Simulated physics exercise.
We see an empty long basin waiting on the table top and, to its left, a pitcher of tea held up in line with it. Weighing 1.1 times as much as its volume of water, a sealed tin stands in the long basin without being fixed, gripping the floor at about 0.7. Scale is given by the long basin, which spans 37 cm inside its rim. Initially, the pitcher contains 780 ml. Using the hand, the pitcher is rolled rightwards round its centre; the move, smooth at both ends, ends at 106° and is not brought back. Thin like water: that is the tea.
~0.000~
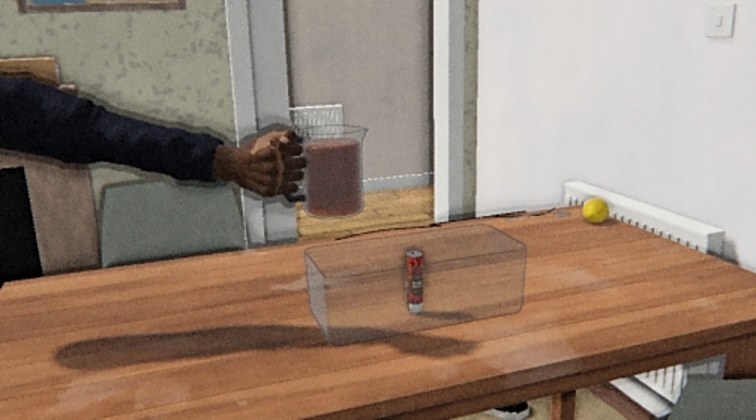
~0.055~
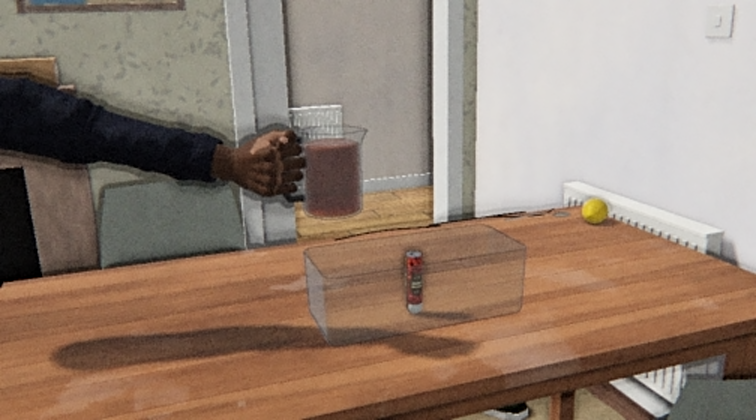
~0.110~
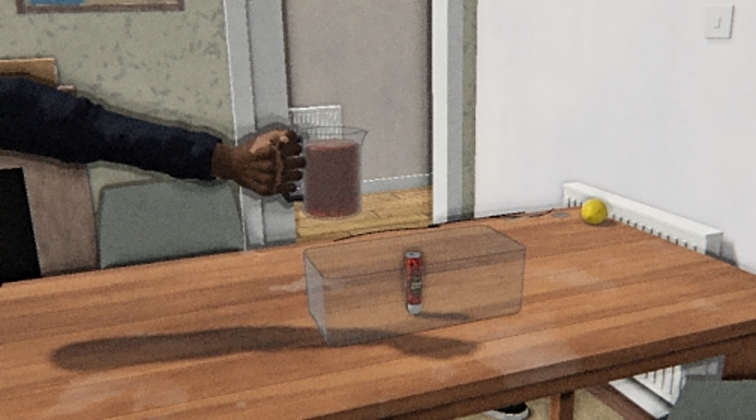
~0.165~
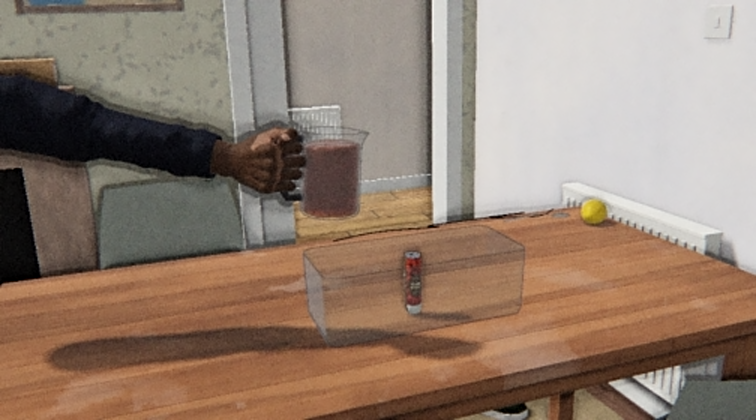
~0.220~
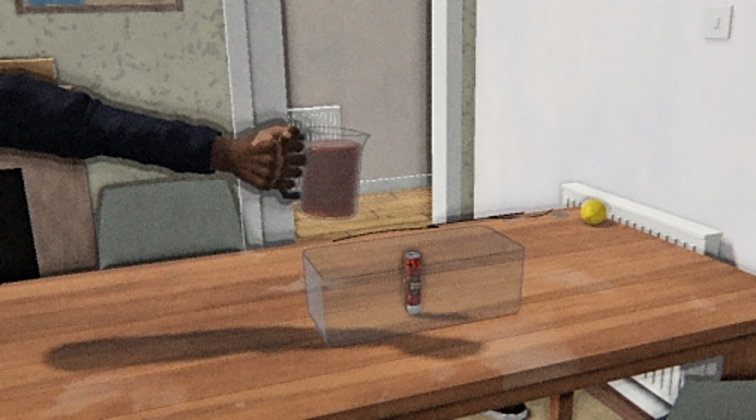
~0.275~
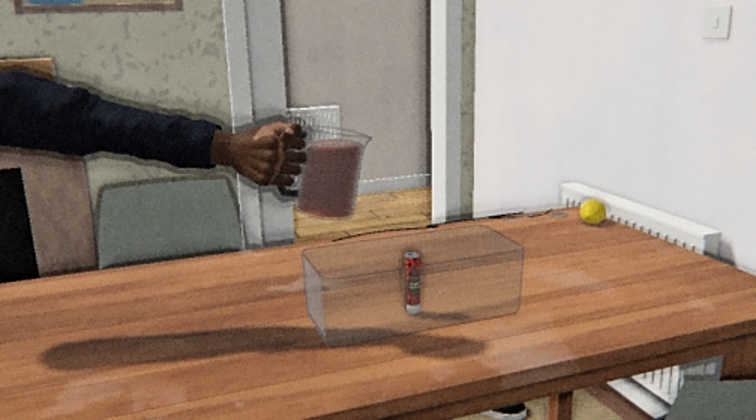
We see a hand holding a clear pitcher of reddish-brown tea above a wooden table, left of an empty, transparent long basin with a small red tin by it; the hand slowly tilts the pitcher slightly to the right.
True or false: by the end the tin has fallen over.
True.
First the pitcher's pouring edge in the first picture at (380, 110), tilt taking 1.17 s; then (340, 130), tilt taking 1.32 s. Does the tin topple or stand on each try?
Try 1: Still standing; try 2: Tipped over.
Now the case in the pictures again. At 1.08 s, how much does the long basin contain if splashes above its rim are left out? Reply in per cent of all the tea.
Roughly 40 %.
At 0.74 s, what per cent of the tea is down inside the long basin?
Some 2 per cent.
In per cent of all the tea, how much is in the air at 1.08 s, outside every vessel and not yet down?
Around 20 percent of it is airborne.
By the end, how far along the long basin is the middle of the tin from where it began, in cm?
Looks like roughly 7.5 cm in total.
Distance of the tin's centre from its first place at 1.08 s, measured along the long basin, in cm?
Its middle sits about 0 cm from the start.
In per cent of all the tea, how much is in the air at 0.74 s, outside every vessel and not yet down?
At that moment, about 12 percent.
After 0.74 s the tilt is 63° and 87 per cent is still to pour; the tin stands where it began.
After 1.08 s the tilt is 97° and 39 per cent is still to pour; the tin stands where it began.
After 1.43 s the tilt is 106° and 4 per cent is still to pour; the tin leans 23°.
After 1.82 s the tilt is 106° and 0 per cent is still to pour; the tin lies on its side.
In the end the tin lies on its side.
